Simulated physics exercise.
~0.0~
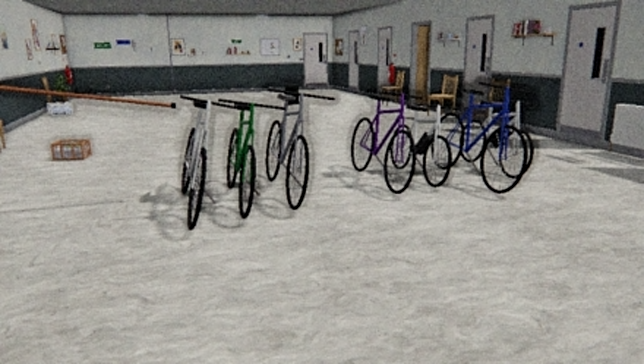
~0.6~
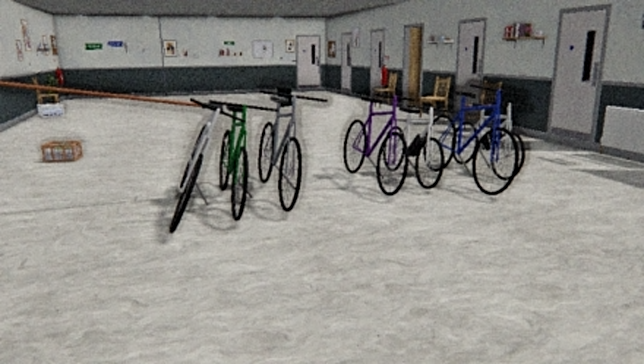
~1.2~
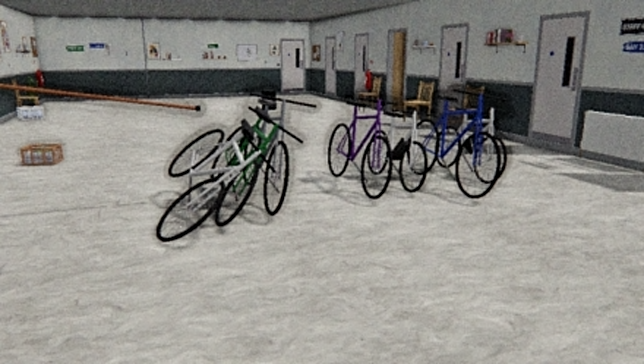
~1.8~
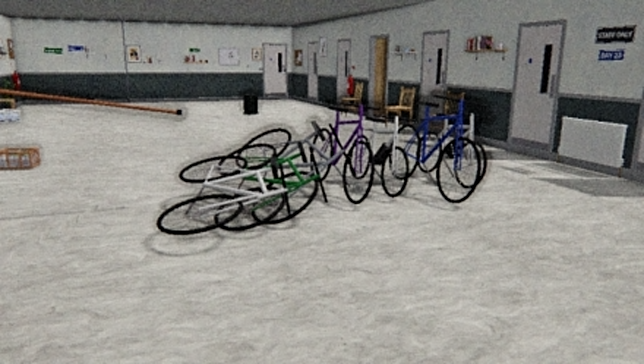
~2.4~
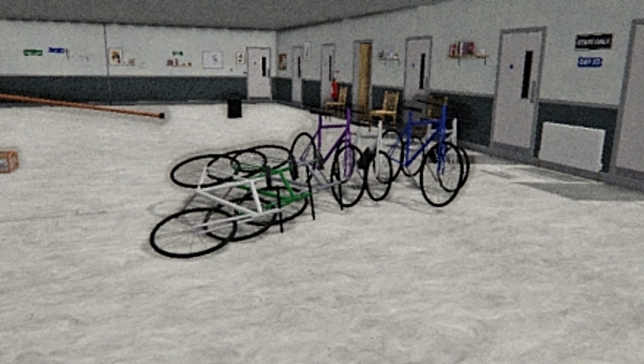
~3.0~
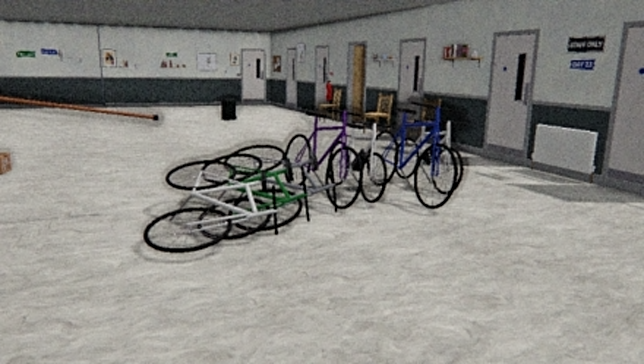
In a large hall with doors along the right wall, an orange pole reached toward a row of parked bicycles, and the pale one nearest tipped rightward, toppling the green one and the next, while the purple and blue bikes stayed standing.
